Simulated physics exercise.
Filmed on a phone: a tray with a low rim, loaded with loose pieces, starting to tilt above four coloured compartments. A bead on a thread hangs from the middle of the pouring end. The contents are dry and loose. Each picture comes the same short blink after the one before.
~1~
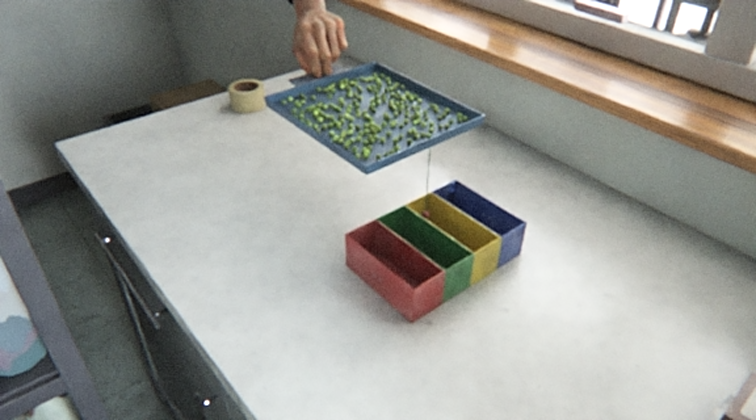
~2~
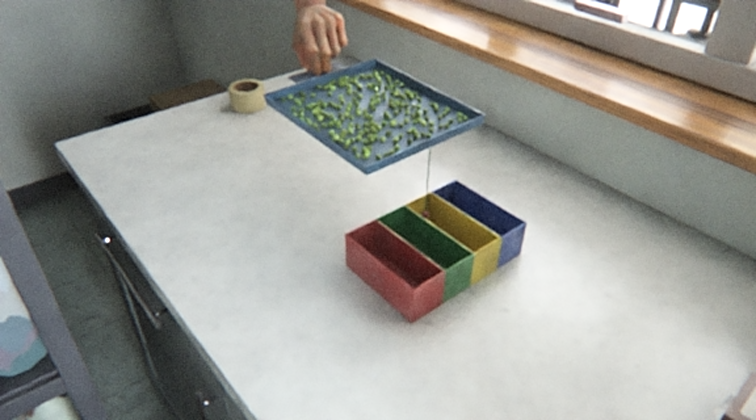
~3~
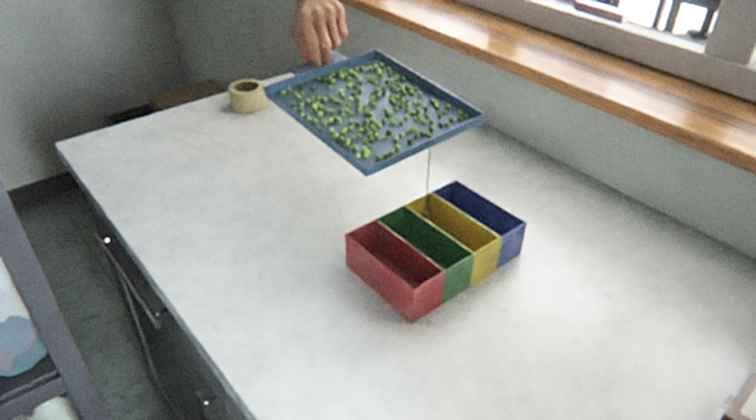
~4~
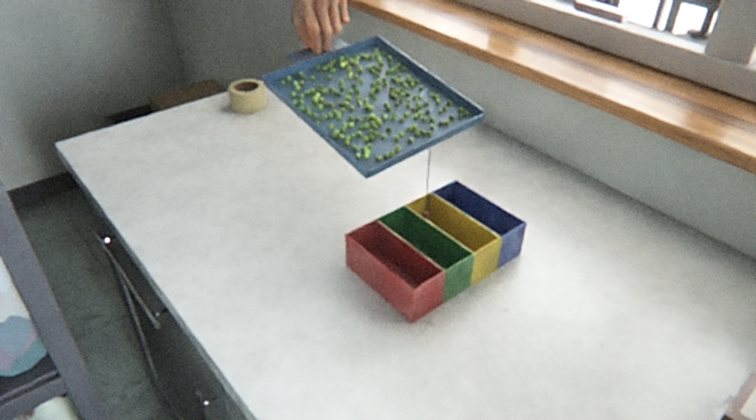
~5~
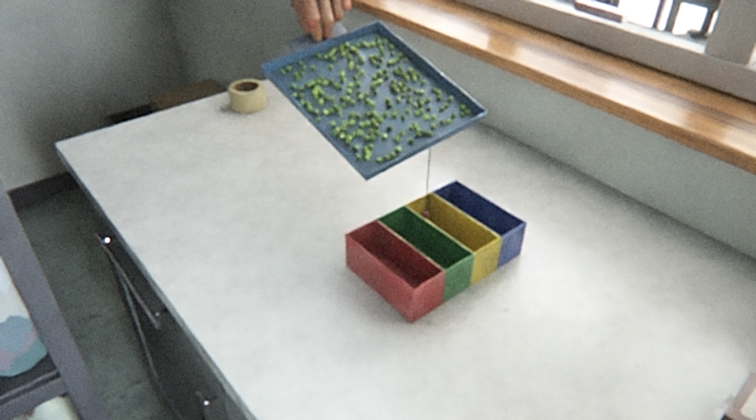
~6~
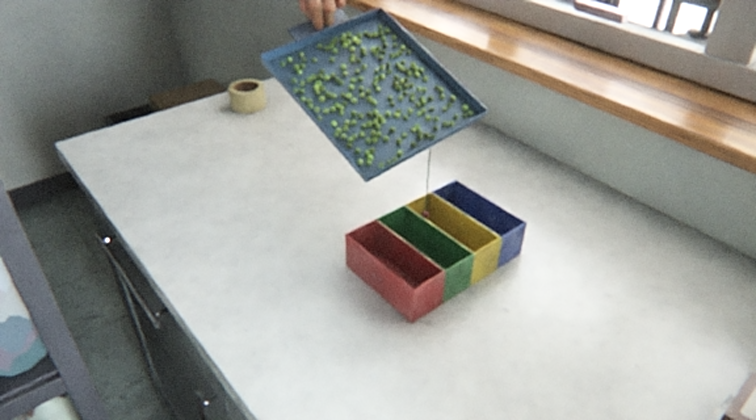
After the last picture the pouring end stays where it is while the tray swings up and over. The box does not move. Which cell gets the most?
It favours the red compartment.
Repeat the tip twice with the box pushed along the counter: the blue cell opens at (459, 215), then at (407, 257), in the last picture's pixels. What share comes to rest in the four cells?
Near 100 % and 70 %.
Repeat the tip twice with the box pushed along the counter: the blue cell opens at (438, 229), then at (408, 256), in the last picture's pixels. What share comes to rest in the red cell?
Near 0 % and 0 %.
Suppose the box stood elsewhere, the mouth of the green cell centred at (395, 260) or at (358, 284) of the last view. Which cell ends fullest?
In turn: The cell in green; the cell in yellow.
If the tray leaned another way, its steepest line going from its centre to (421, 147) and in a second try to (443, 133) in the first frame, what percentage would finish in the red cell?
In turn 20 and 0 in a hundred.
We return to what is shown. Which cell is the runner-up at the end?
In second place: Green.
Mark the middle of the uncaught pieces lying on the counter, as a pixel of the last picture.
Roughly at (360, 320).
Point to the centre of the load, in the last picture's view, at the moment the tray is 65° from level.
Near (395, 158).
Just after the last frame, tray tipped steeply; the larger part on the tray; just a few in the red cell; just a few in the green cell; just a few in the yellow cell; roughly a quarter falling or outside the box.
A moment on, tray tipped past a quarter turn; roughly two thirds on the tray; roughly a quarter in the red cell; about a tenth in the green cell; just a few in the yellow cell; roughly a quarter falling or outside the box.
Further on, tray tipped past a quarter turn; roughly half in the red cell; roughly a quarter in the green cell; about a tenth in the yellow cell; just a few in the blue cell; roughly a quarter falling or outside the box.
When it is over, tray tipped past a quarter turn; roughly half in the red cell; roughly a quarter in the green cell; about a tenth in the yellow cell; just a few in the blue cell; roughly a quarter outside the box.
